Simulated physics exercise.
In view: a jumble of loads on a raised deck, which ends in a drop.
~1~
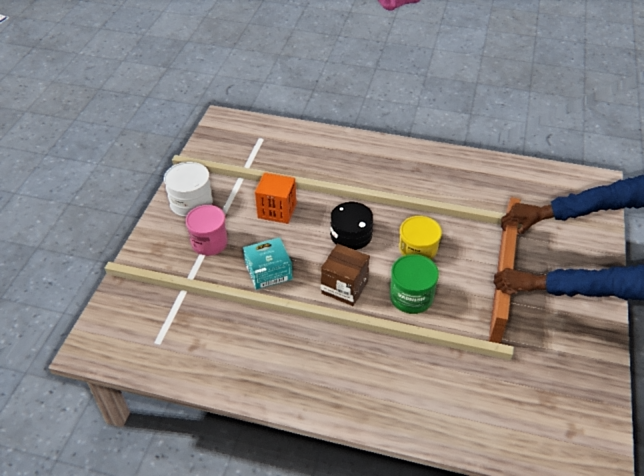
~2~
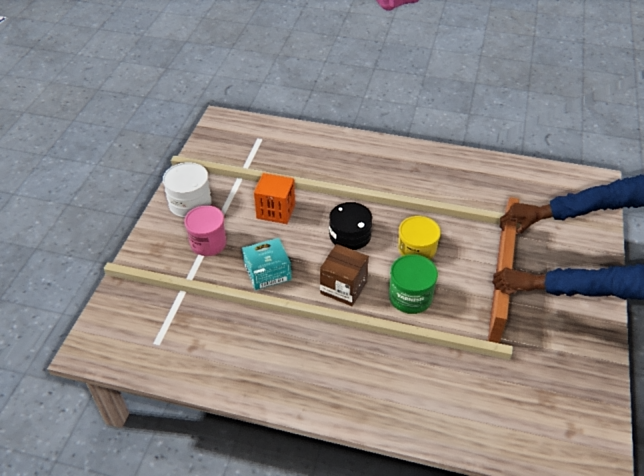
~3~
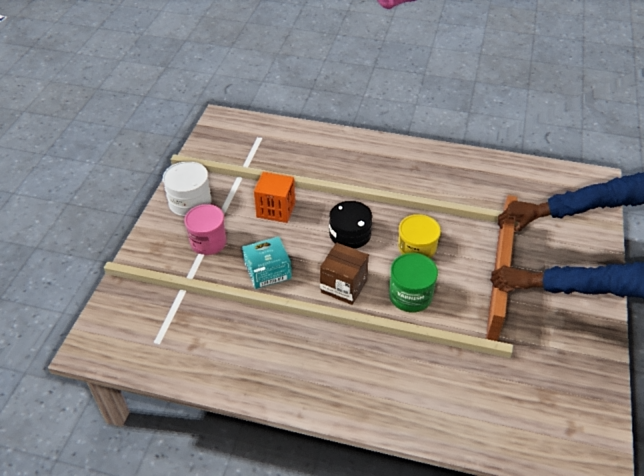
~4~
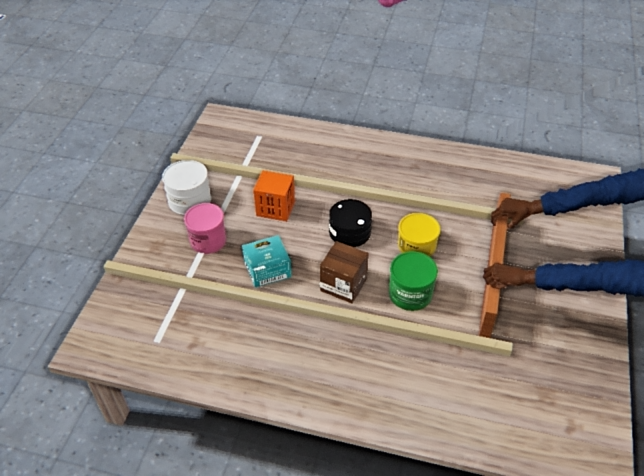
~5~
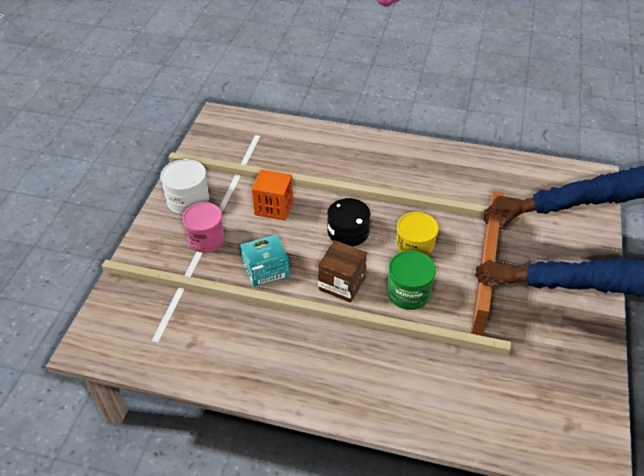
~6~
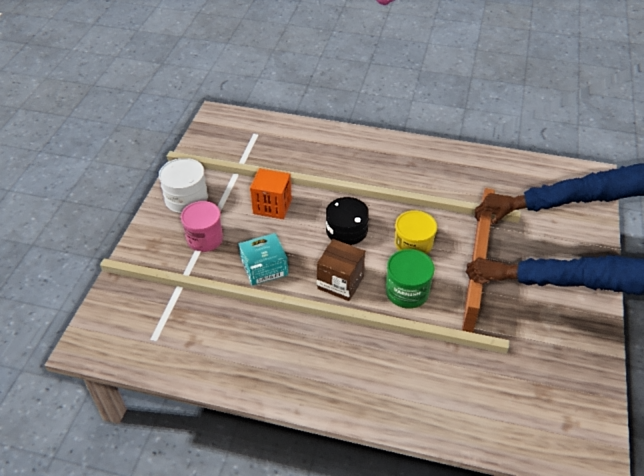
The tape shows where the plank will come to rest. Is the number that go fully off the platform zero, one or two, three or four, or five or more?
Looks to me like the count going over is a one or a two.
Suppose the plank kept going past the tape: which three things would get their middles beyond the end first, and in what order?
First the white canister, then the turquoise box, then the black canister.
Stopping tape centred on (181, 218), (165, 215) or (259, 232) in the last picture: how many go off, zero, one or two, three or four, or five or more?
In the order of the places given: At least five; five or over; none.
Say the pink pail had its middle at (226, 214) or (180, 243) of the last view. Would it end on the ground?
Taking the two places in turn, it holds; drops.
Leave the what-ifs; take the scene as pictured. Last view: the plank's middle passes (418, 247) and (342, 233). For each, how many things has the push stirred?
That makes 2 at the first spot and 6 at the second.
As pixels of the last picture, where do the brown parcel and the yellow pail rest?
The brown parcel finishes at (137, 240); the yellow pail finishes at (200, 198).
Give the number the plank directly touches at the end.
Counting them up gives 3.
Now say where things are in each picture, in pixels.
In the first frame, white canister (189, 189); pink pail (207, 231); orange crate (276, 198); plank (505, 268); tape (216, 228).
In the second frame, pink pail (206, 231); black canister (351, 226).
In the third frame, orange crate (275, 197); yellow pail (419, 238).
In the fourth frame, white canister (187, 188); brown parcel (344, 272).
In the fifth frame, pink pail (204, 228); plank (488, 261).
In the sixth frame, white canister (184, 186); pink pail (203, 227); orange crate (271, 194); plank (479, 258); tape (212, 224).
A little later, none off yet; white canister at rest near (184, 186); pink pail at rest near (203, 227); orange crate at rest near (271, 194).
Next, none off yet; white canister at rest near (184, 186); pink pail at rest near (203, 227); orange crate shifted about its own width near (247, 185).
Later still, none off yet; white canister shifted a little near (173, 182); pink pail shifted a little near (188, 224); orange crate shifted well along near (223, 172).
When it is over, the number that fall off is one or two; down, turquoise box and white canister.
